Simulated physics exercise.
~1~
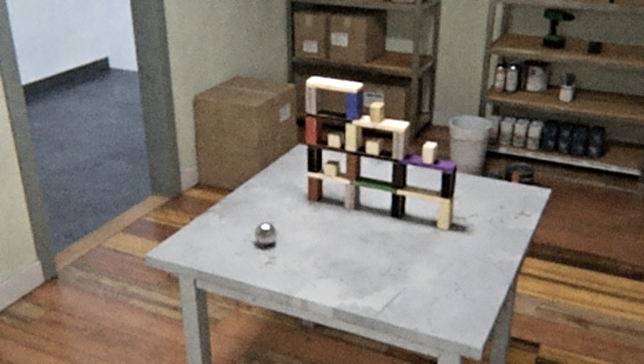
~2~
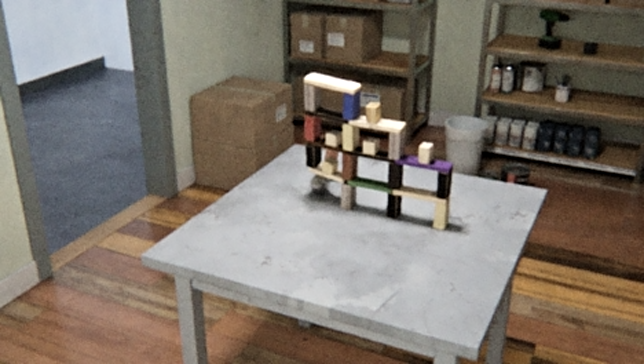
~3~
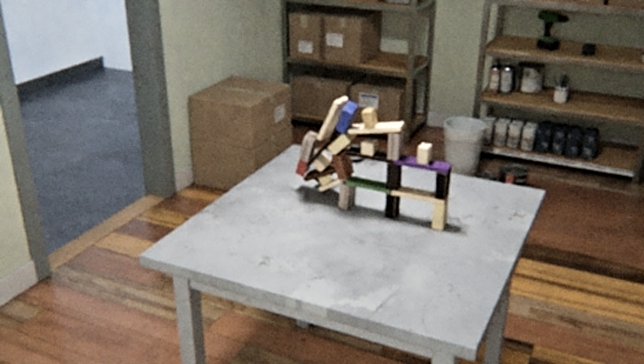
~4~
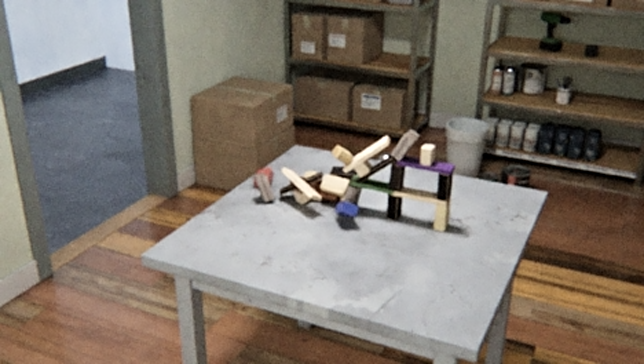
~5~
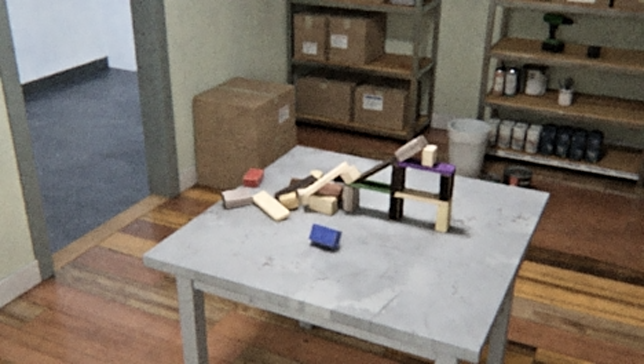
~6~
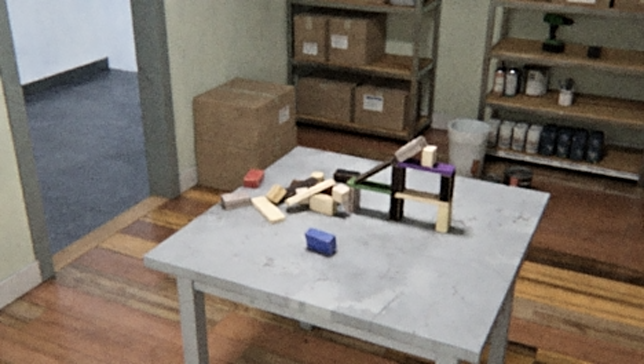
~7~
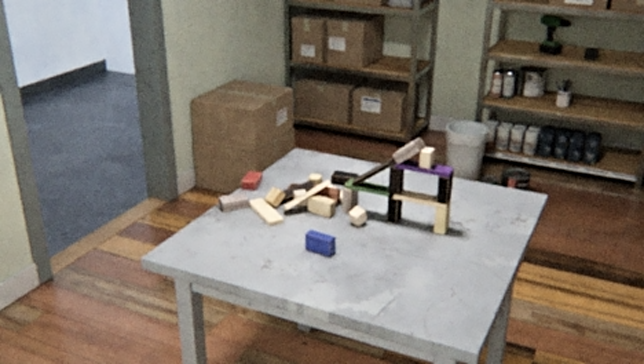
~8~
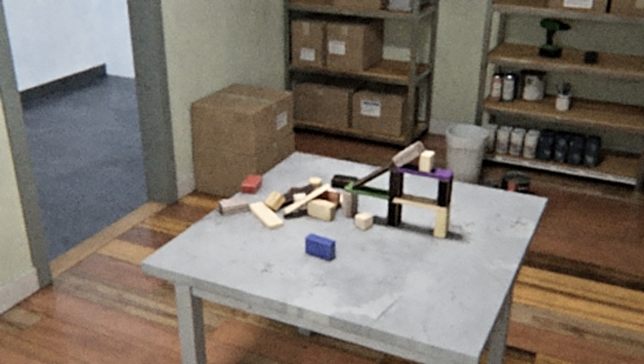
A steel ball rolled into a tower of wooden blocks on a gray table and knocked down its left side, spilling the red and blue blocks, while the right part stayed standing with the purple plank on top and a plank leaning against it.
